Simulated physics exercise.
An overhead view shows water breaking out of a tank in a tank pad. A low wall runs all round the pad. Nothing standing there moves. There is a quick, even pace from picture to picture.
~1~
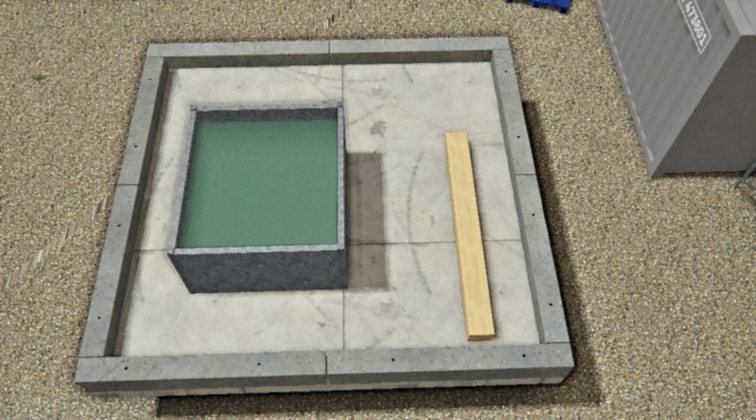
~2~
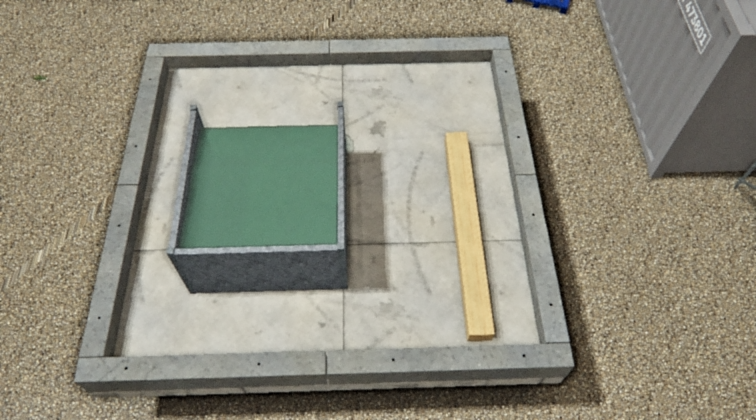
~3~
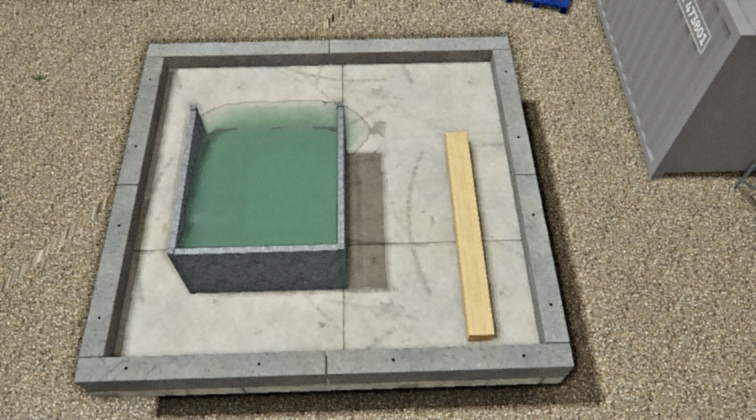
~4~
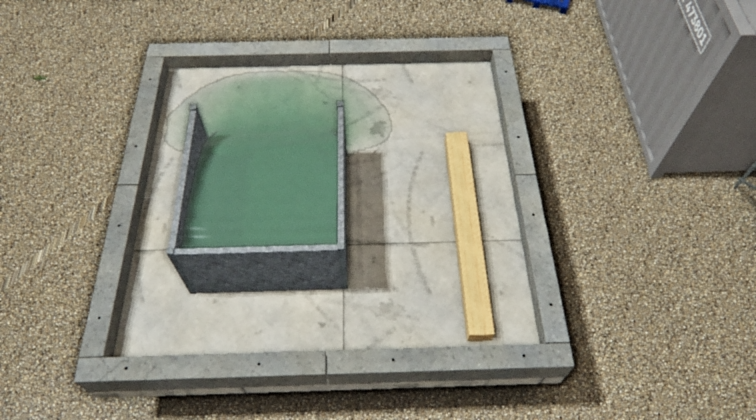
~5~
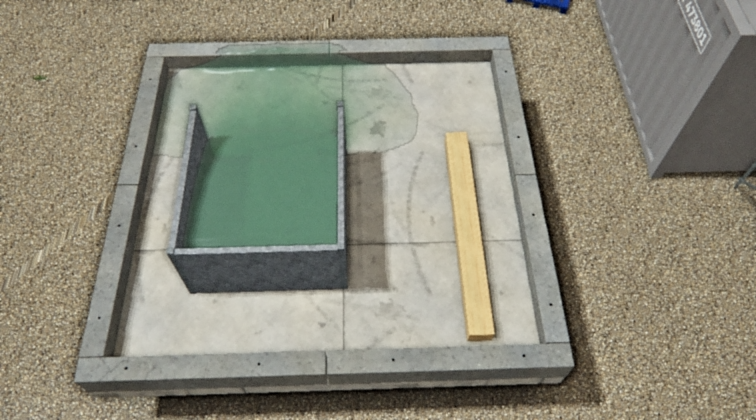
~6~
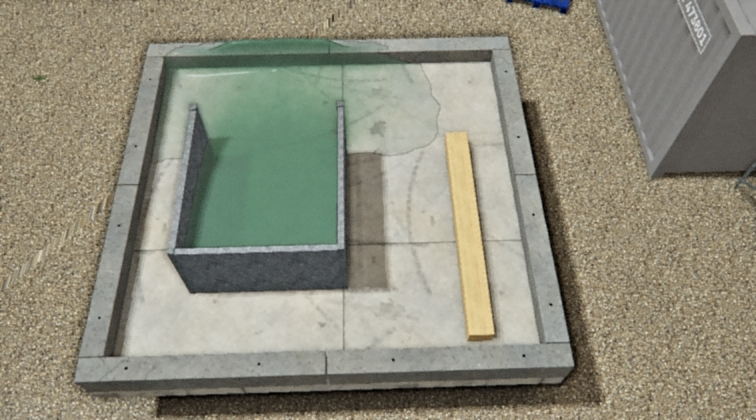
Green water pouring from the open far side of a rectangular tank, spreading across a pale walled pad beside a wooden plank.
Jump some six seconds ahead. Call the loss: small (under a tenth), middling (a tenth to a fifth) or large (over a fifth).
Large.
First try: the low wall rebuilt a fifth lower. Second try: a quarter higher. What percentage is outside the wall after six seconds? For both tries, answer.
38 % then 18 %.
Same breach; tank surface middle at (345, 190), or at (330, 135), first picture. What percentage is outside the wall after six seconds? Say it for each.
24%, then 34%.
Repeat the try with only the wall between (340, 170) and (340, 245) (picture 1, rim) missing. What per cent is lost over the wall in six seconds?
About 10 %.
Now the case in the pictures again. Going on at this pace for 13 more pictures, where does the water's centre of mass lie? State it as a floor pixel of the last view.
Around pixel (301, 134).
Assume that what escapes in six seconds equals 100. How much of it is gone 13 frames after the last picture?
Share gone: About 85 %.
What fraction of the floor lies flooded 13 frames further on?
Near 55 in a hundred.
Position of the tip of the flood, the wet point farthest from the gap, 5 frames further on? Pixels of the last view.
The front's farthest point is close to (483, 64).
A moment on, water covers 35 % of the floor; the low wall has let 1 % over.
Next, water covers 35 % of the floor; the low wall has let 8 % over.
Then, water covers 55 % of the floor; the low wall has let 23 % over.
Later, water covers 75 % of the floor; the low wall has let 26 % over.
In the end, water covers 80 % of the floor; the low wall has let 27 % over.
